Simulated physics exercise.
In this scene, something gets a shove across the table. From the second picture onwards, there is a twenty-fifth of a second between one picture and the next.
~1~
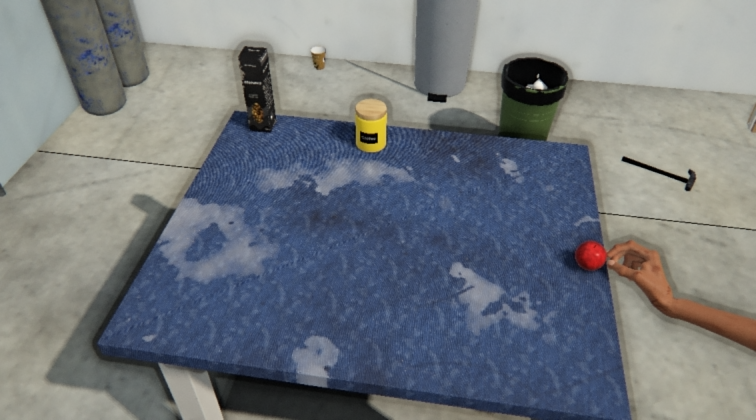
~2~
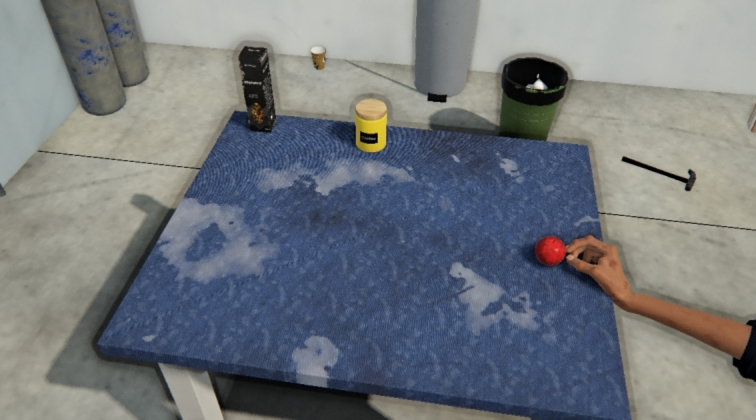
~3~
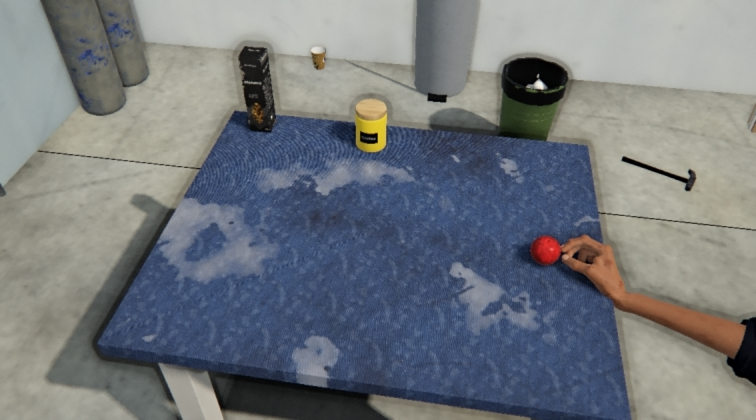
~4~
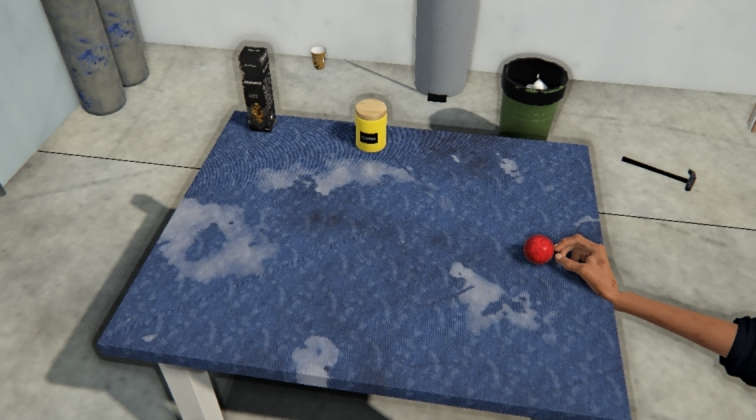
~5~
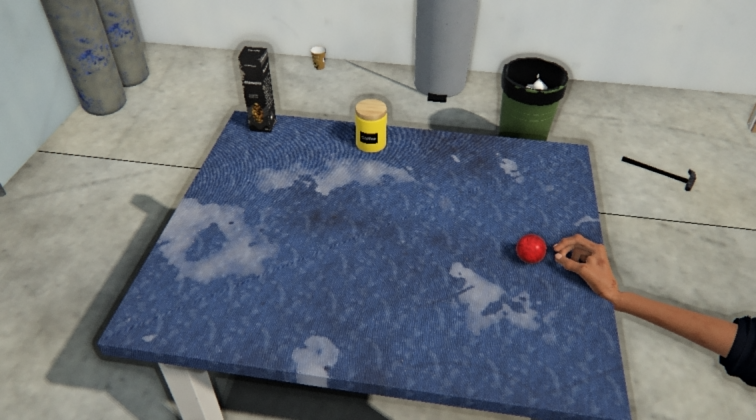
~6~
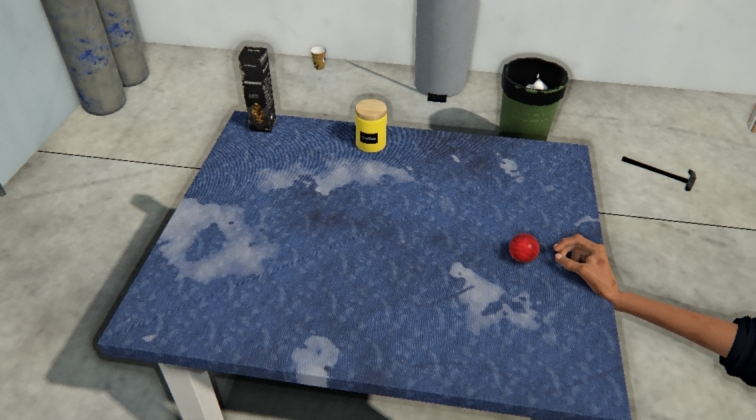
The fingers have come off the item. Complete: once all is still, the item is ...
On the table.
Then, 0.10 s later than the last frame, red apple moved about its own width near (508, 246).
Then, 0.20 s later than the last frame, red apple moved about its own width near (495, 245).
Then, 0.30 s later than the last frame, red apple moved well along near (484, 243).
Then, 0.50 s later than the last frame, red apple moved well along near (469, 242).
When it is over, moved from the start, red apple. End places, in pixels of the last picture, red apple near (464, 241).
